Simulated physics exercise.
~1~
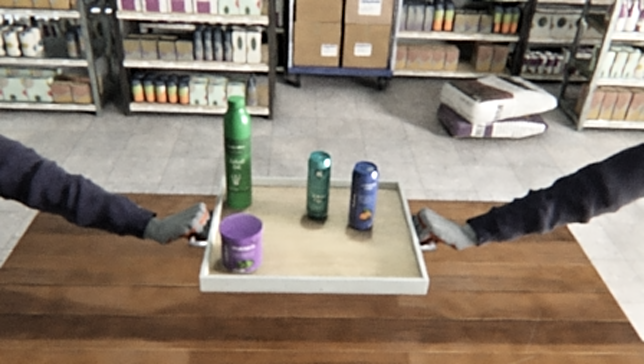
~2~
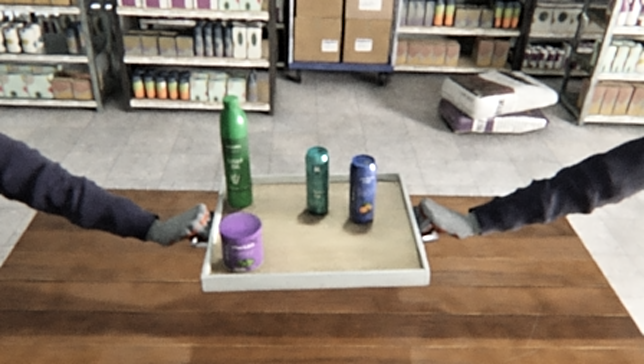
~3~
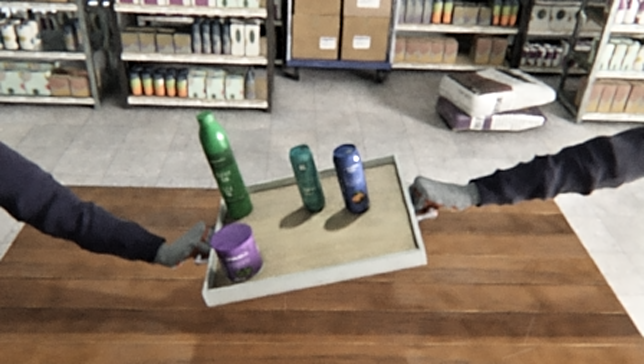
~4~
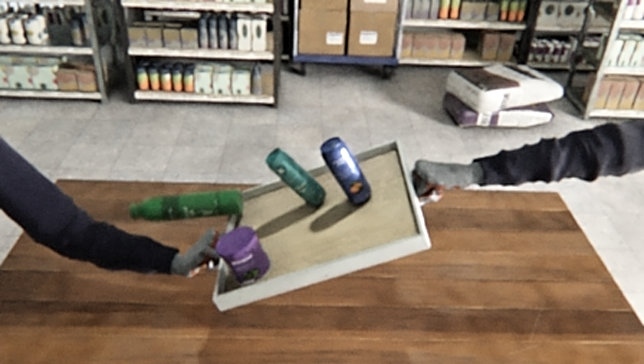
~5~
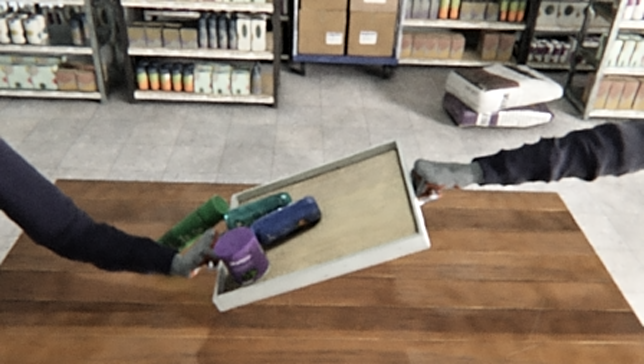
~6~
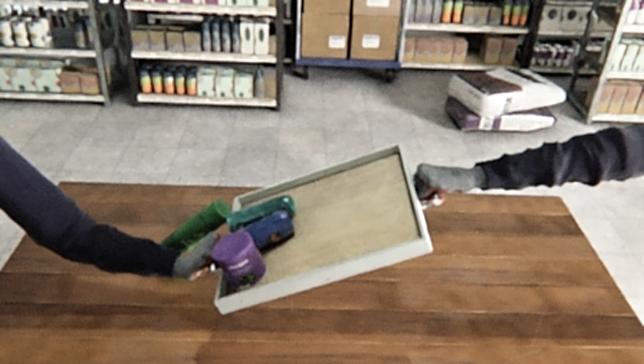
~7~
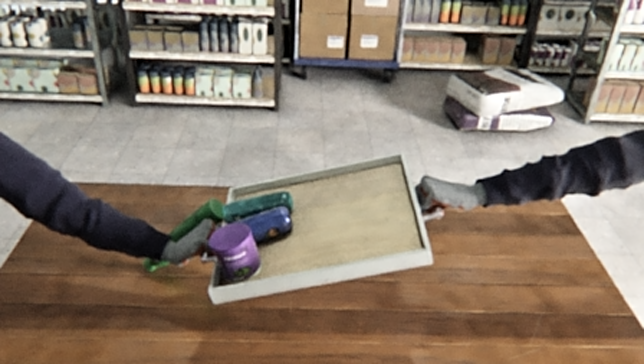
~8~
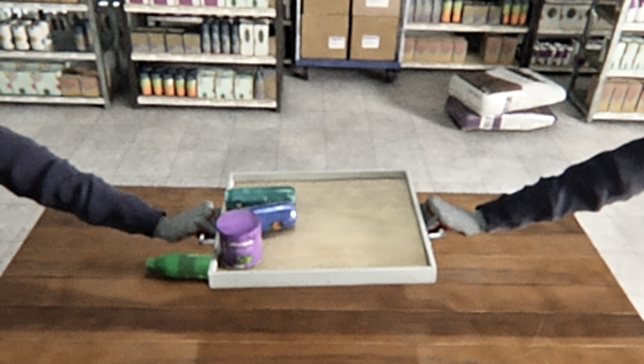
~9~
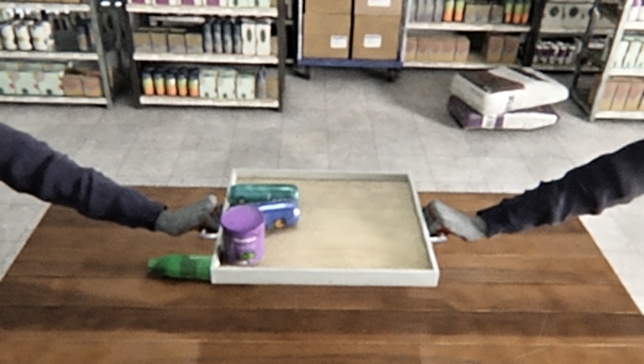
Two gloved hands tipped a serving tray down to the left, toppling a green bottle over the edge and a turquoise can and blue can onto their sides, then levelled it with both cans and the upright purple tin still aboard and the bottle lying outside.
